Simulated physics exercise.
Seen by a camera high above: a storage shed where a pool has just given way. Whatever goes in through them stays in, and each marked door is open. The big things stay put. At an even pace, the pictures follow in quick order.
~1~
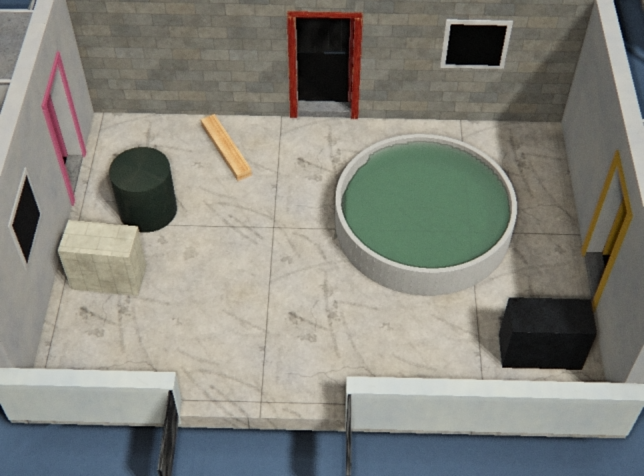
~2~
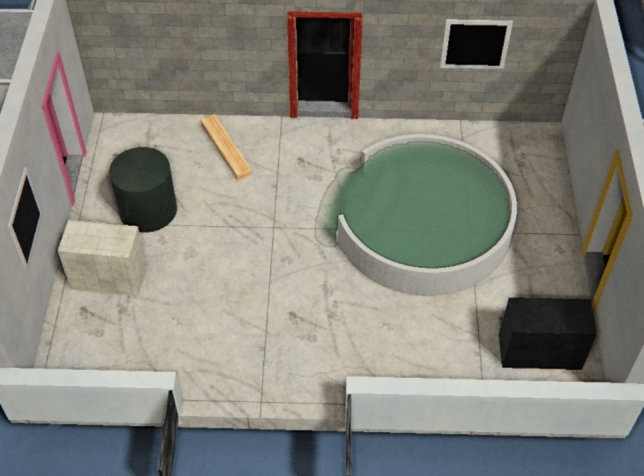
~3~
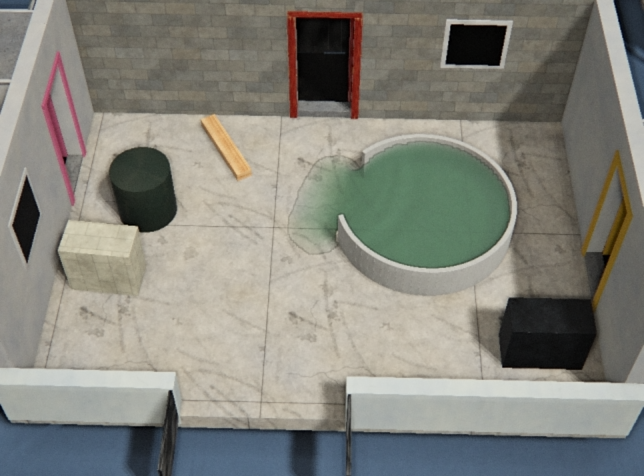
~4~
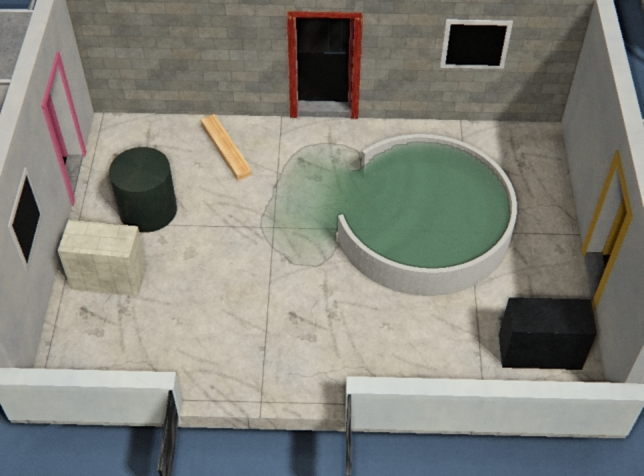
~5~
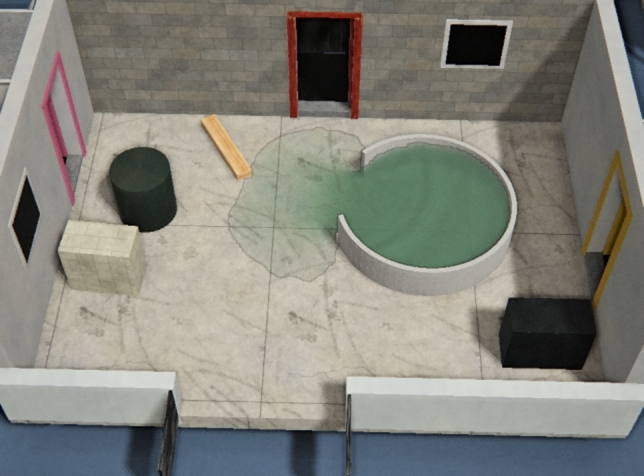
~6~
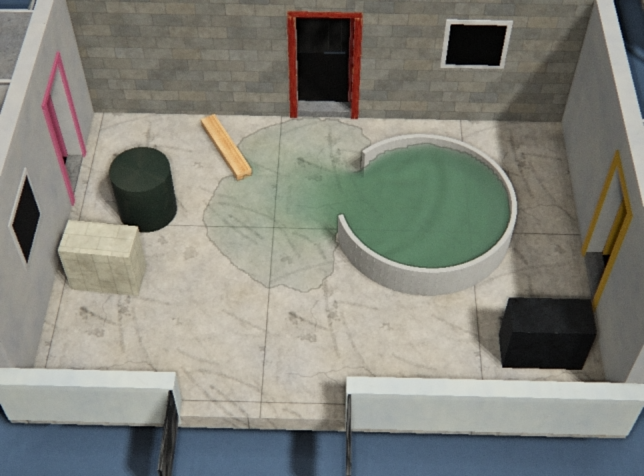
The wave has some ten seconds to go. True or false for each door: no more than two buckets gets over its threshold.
The yellow door - true; the pink door - false; the red door - true.
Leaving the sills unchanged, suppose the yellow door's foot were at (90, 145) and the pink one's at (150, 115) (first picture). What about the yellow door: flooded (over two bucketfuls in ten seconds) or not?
Well, the yellow one spills past the mark, I reckon.
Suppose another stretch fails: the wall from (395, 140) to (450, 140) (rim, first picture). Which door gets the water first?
First to be reached: The one in red.
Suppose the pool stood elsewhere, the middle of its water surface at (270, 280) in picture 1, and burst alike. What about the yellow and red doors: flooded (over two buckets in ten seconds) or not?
The yellow one gets little enough; the red one gets little enough.
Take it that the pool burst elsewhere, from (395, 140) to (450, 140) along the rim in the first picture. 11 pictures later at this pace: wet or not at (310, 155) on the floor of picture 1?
There: Covered.
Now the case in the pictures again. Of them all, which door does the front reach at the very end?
That would be the yellow-painted one.
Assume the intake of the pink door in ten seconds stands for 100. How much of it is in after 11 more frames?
Around 0 in a hundred.
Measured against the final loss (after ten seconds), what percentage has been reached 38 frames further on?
Around 30 per cent.
A moment on, water covers 25 % of the floor; the yellow door not reached, the pink door not reached, the red door wet at the sill, nothing in.
Next, water covers 35 % of the floor; the yellow door not reached, the pink door wet at the sill, nothing in, the red door wet at the sill, nothing in.
Then, water covers 45 % of the floor; the yellow door not reached, the pink door under two buckets in, the red door wet at the sill, nothing in.
Later, water covers 65 % of the floor; the yellow door not reached, the pink door over two buckets in, the red door under two buckets in.
In the end, water covers 85 % of the floor; the yellow door wet at the sill, nothing in, the pink door far over two buckets in, the red door under two buckets in.
